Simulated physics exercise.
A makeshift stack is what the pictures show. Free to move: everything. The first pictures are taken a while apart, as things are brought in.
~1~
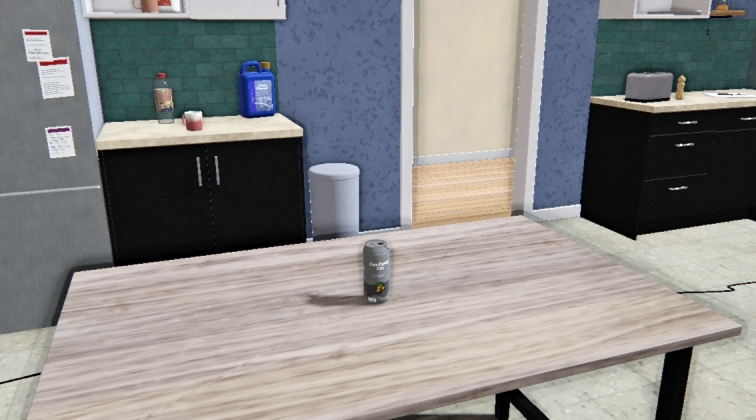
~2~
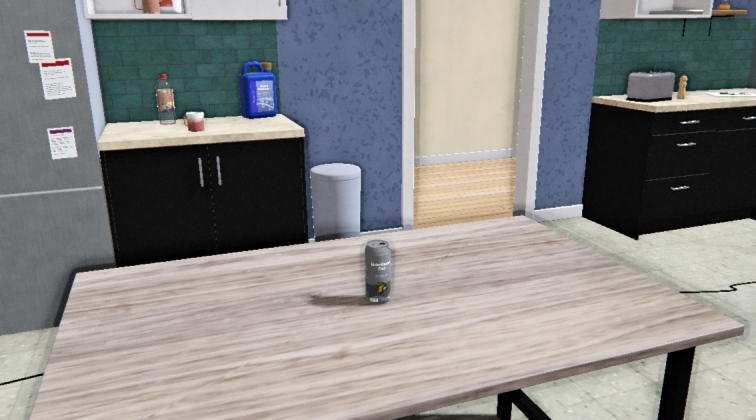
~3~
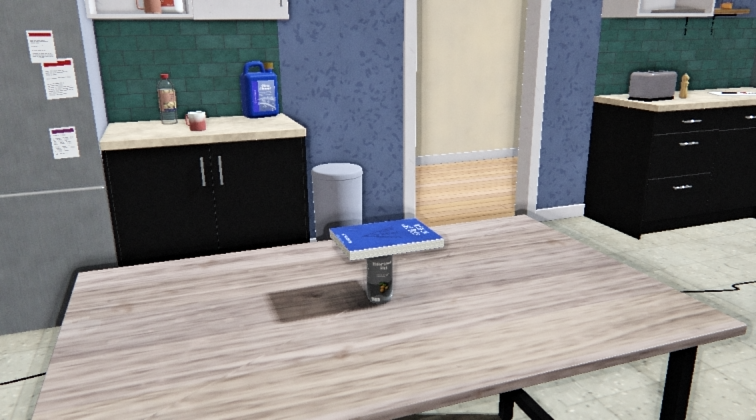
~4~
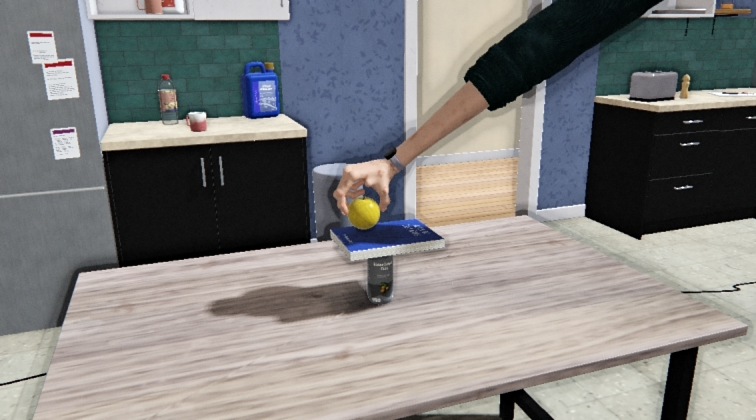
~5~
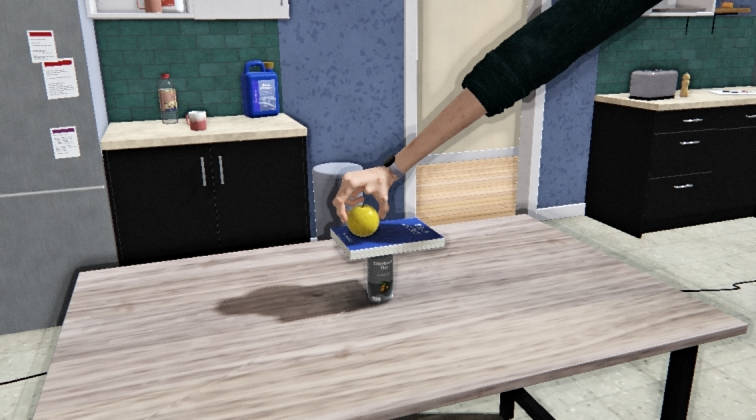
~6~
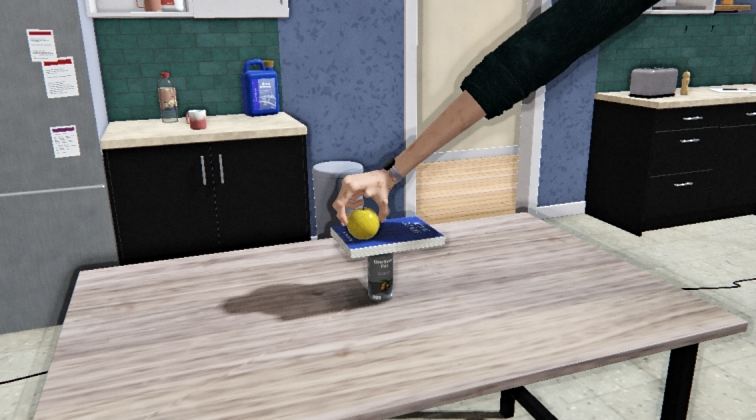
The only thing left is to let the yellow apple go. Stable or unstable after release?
Stable.
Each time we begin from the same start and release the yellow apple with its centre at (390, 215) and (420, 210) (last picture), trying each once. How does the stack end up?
In the first try it remains standing, then in the second try it breaks down.
Then, 0.20 s later than the last frame, all is still.
Then, 0.40 s later than the last frame, yellow apple resting near (363, 224).
When it is over, all 3 as before. End places, in pixels of the last picture, yellow apple near (363, 224). The stack stays up.
